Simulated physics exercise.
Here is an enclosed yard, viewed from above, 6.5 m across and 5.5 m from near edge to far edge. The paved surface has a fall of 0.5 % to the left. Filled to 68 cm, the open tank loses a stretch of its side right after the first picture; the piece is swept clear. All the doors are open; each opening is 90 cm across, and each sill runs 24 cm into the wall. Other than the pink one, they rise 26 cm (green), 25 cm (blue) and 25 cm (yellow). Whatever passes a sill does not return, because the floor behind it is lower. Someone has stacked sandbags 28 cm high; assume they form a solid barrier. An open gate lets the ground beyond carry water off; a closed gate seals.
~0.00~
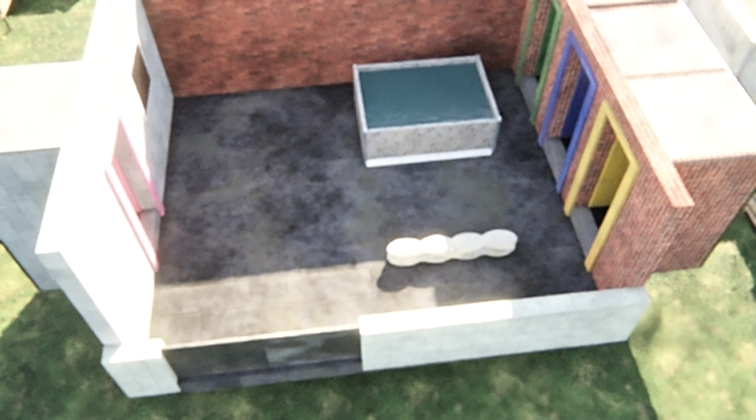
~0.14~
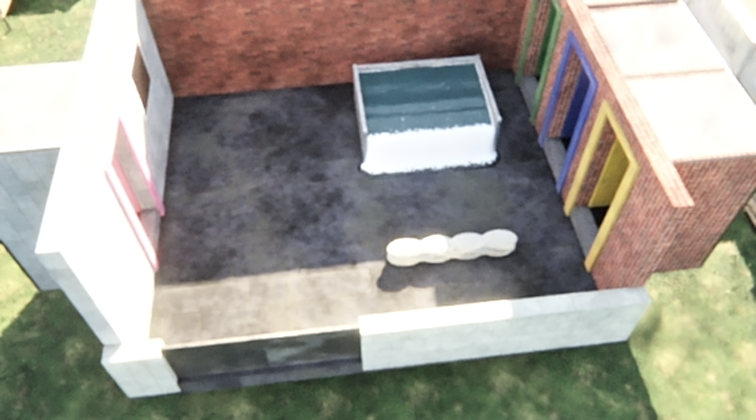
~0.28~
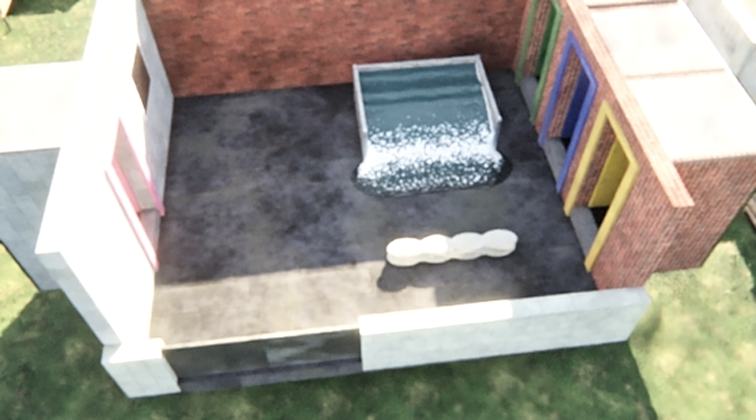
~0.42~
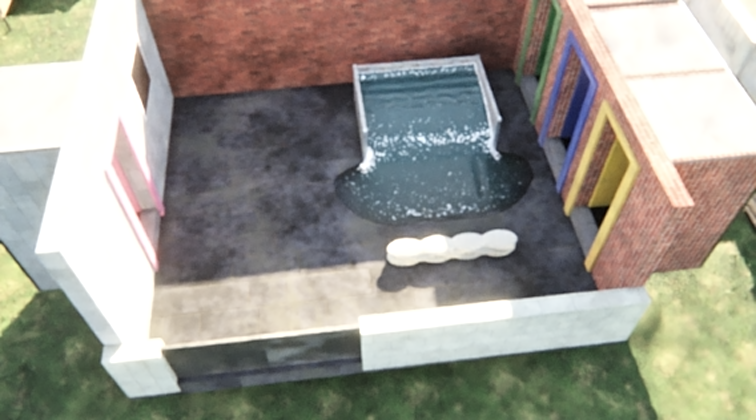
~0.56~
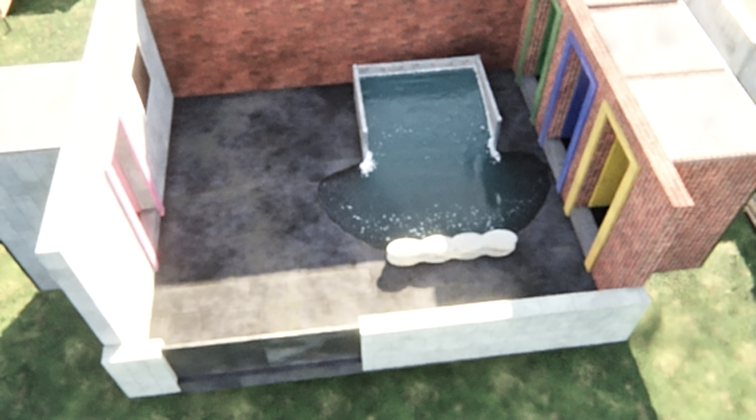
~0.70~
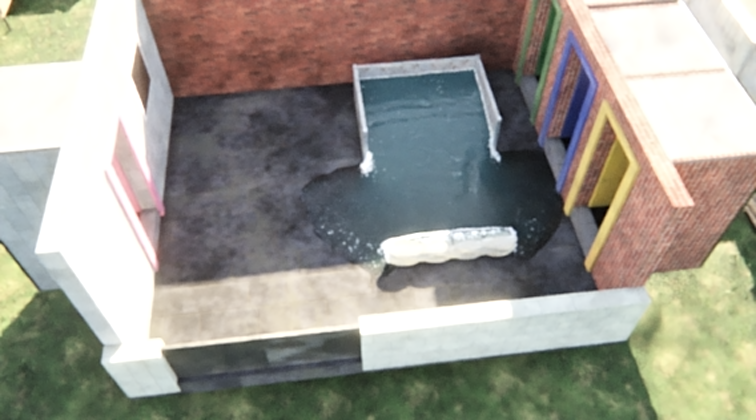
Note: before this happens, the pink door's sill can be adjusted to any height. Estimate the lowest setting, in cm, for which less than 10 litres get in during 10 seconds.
Around 13 cm.
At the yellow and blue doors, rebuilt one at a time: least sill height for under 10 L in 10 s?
You'd want some 27 cm at yellow and some 10.0 cm at blue.
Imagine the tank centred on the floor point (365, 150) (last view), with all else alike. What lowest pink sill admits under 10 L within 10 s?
Near 8.0 cm.
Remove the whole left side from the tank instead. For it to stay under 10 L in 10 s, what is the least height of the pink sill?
Then 17 cm.
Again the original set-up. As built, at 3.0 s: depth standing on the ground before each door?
Green door 0 cm, blue door 11 cm, pink door 0 cm, yellow door 19 cm.
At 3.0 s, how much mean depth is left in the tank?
On average, around 11 cm.
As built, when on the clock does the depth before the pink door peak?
Near 5.5 seconds.
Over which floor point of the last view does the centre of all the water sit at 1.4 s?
(433, 181), roughly.
After 1.4 s water covers 40 % of the floor, deepest (44 cm) near (439, 241); it has not reached the pink door.
After 3.0 s water covers 60 % of the floor, deepest (32 cm) near (148, 347); it has not reached the pink door.
After 10.0 s water covers 95 % of the floor, deepest (16 cm) near (328, 87); 7 cm at the pink door, 0 litres in over its 23 cm sill.
At the pink door as built, the water arrived by 3.2 s and peaked near 17 cm at 5.4 s.
With a sill of 10.5 cm, 36 litres would have come in within the 10 s; with 16.5 cm, 0 litres. So under 10 litres takes about 13 cm.
